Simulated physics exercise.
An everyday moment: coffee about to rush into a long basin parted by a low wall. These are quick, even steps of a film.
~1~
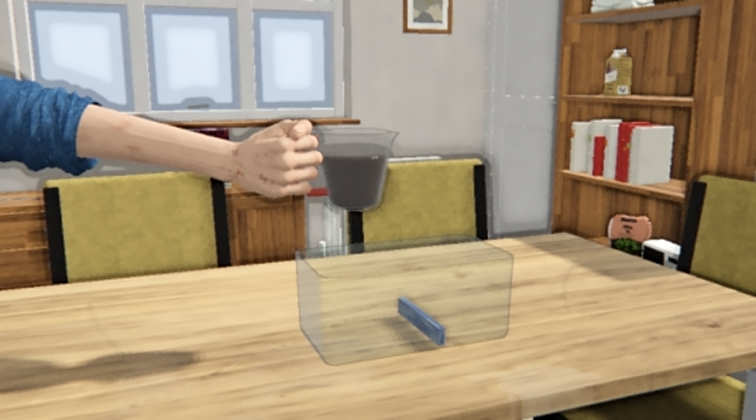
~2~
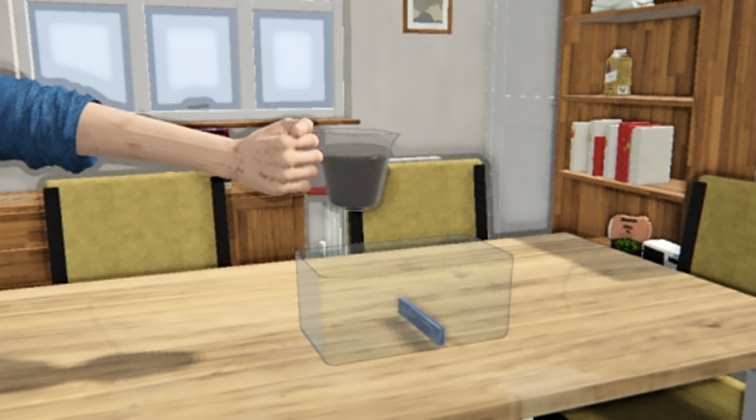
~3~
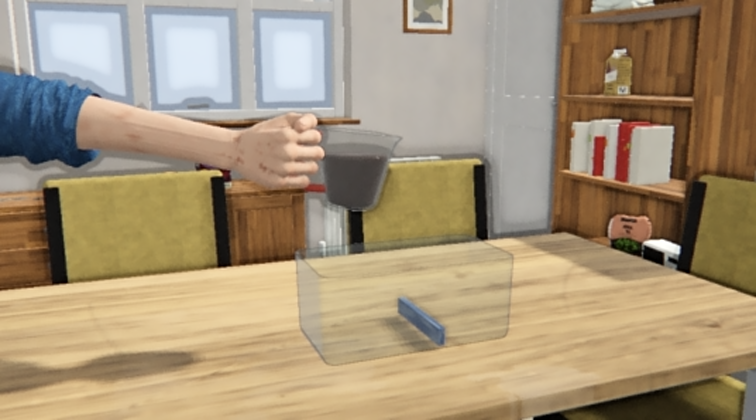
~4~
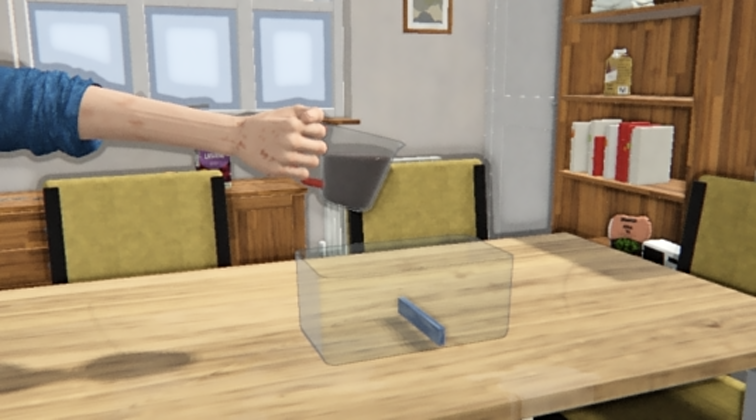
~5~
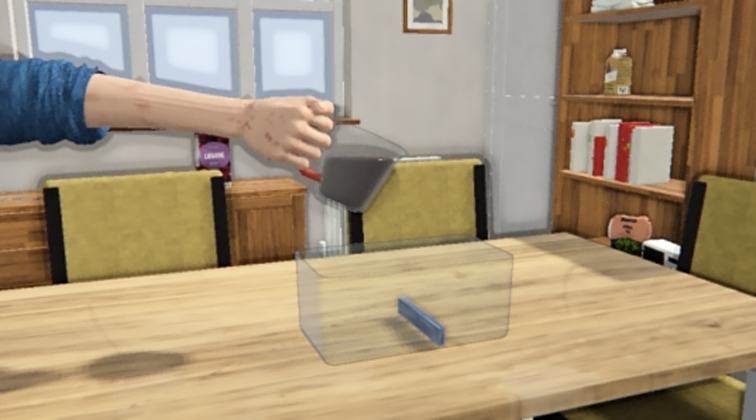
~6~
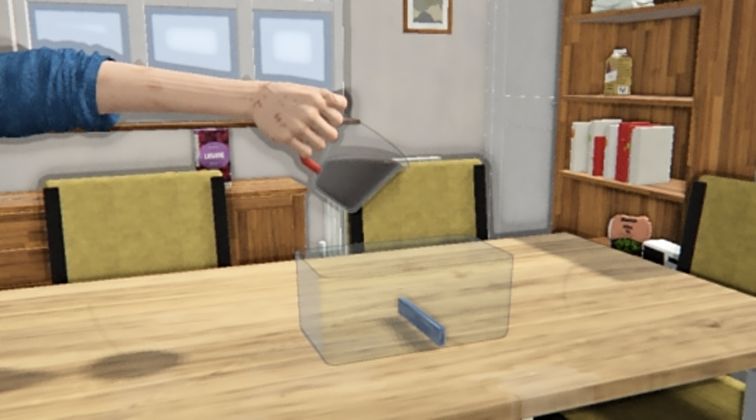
The clip opens on a hand holding a clear jug of dark coffee upright above a long, transparent basin with a low blue wall inside, on a wooden table. The hand tilts the jug rightward, slightly at first, then more steeply, while the coffee shifts toward its right side.
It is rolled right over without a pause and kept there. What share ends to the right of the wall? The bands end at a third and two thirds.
The share right of the wall is from a third to two thirds.
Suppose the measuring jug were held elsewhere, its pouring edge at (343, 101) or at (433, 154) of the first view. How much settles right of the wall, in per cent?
Near 15 % and 80 %.
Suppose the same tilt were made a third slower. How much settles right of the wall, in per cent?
About 65 per cent.
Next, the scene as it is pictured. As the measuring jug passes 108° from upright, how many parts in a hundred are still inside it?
Some 35 per cent.
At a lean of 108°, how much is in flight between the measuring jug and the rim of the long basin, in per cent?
Some 30 per cent.
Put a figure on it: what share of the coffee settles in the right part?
Some 45 per cent.
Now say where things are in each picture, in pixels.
It leans 0°; its right rim is at (399, 131); the coffee meets the walls at (319, 155) and (383, 152); the long basin's rim runs from (307, 265) to (490, 246); the wall's top is at (420, 313), in the first frame.
It leans 2°; its right rim is at (399, 133); the coffee meets the walls at (320, 155) and (384, 153), in the second frame.
It leans 7°; its right rim is at (402, 137); the coffee meets the walls at (321, 154) and (385, 153), in the third frame.
It leans 14°; its right rim is at (405, 144); the coffee meets the walls at (323, 155) and (387, 155), in the fourth frame.
It leans 25°; its right rim is at (407, 154); the coffee meets the walls at (324, 158) and (391, 157), in the fifth frame.
It leans 37°; its right rim is at (408, 167); the coffee meets the walls at (322, 161) and (398, 161), in the sixth frame.
A moment on, the measuring jug is tipped right over and 36 per cent is still to pour, 8 is left of the wall and 24 right of it.
Next, the measuring jug is tipped right over and 1 per cent is still to pour, 51 is left of the wall and 45 right of it.
Then the measuring jug is tipped right over and 0 per cent is still to pour, 55 is left of the wall and 43 right of it.
Later the measuring jug is tipped right over and 0 per cent is still to pour, 55 is left of the wall and 43 right of it.
In the end 55 per cent lies left of the wall, 43 right of it and 2 outside.
